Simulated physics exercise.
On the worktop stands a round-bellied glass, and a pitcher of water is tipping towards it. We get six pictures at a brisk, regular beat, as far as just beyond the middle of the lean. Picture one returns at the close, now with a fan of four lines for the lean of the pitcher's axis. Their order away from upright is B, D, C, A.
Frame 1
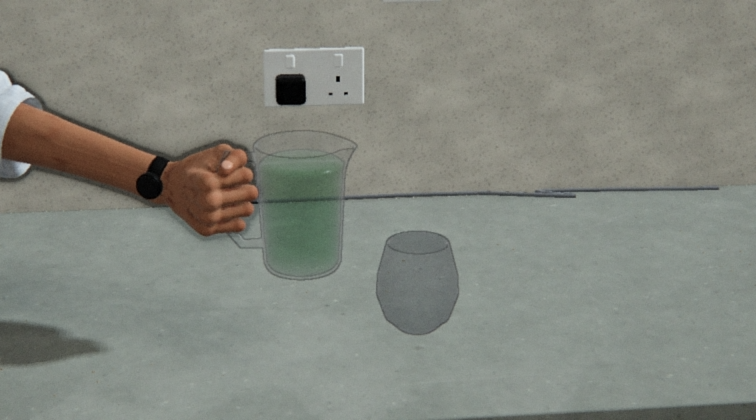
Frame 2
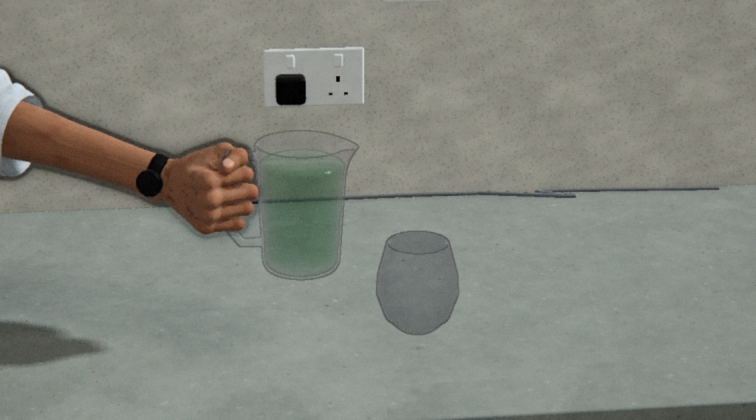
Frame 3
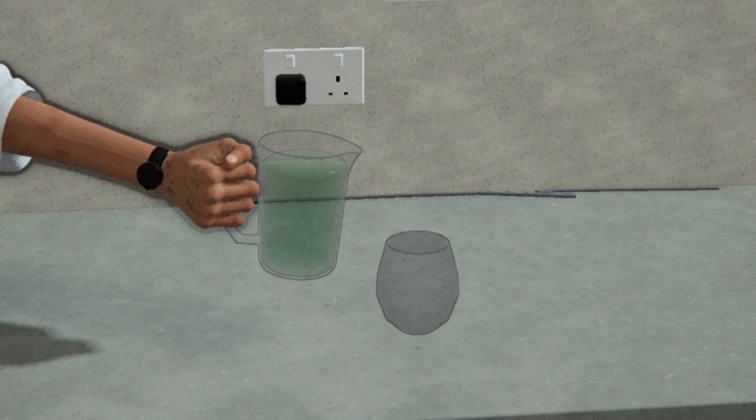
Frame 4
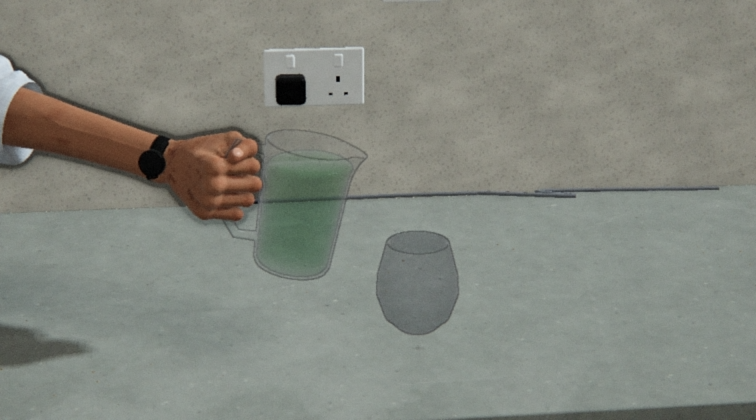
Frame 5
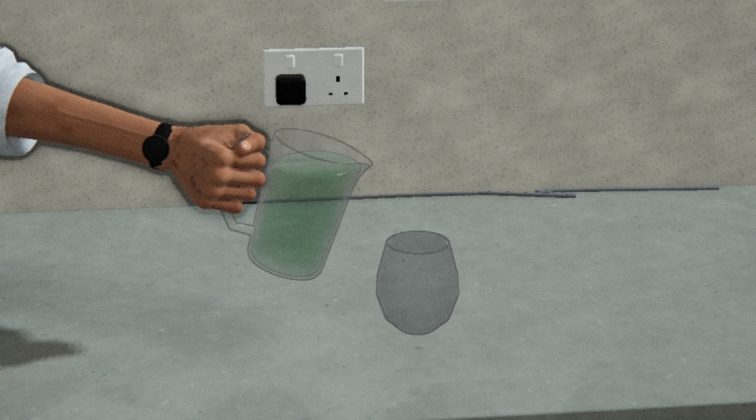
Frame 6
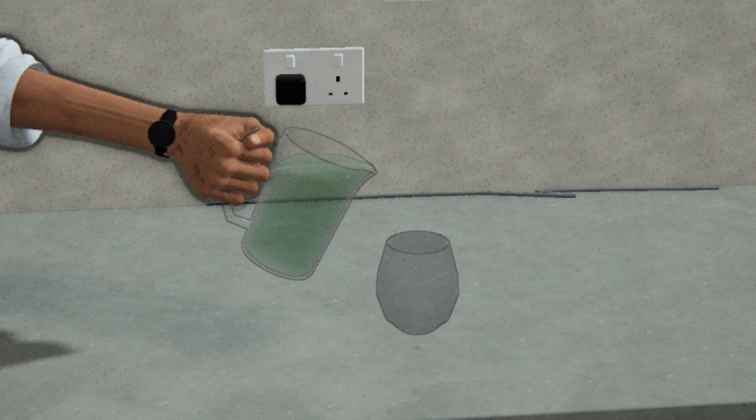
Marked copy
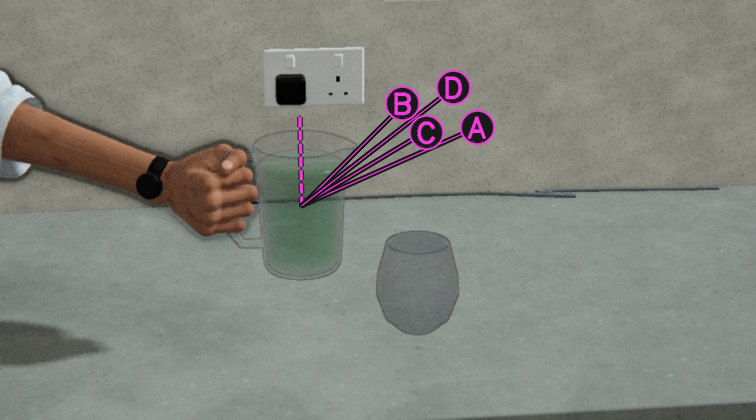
A hand gradually tilts a clear pitcher of green liquid rightward beside an empty round-bellied glass.
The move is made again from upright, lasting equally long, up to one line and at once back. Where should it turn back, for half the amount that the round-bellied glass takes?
Choose C.
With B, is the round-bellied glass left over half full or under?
Under half.
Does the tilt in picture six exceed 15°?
Yes, it does.
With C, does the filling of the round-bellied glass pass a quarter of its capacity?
Yes.
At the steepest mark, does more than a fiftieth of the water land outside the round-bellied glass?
No, it does not.
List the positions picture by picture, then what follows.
In the first picture, upright, lip at (355, 145); rim of the round-bellied glass round (418, 242); nothing has left yet.
In the second picture, upright, lip at (357, 146); nothing has left yet.
In the third picture, tipped about 5°, lip at (360, 149); nothing has left yet.
In the fourth picture, tipped about 10°, lip at (366, 155); nothing has left yet.
In the fifth picture, tipped about 17°, lip at (371, 162); nothing has left yet.
In the sixth picture, tipped about 24°, lip at (376, 171); nothing has left yet.
On the marked copy, A at (462, 134); B at (391, 116); C at (410, 140); D at (440, 97).
With A, the round-bellied glass ends with about 66 % of what it can hold.
With B, the round-bellied glass ends with about 25 % of what it can hold.
With C, the round-bellied glass ends with about 50 % of what it can hold.
With D, the round-bellied glass ends with about 36 % of what it can hold.
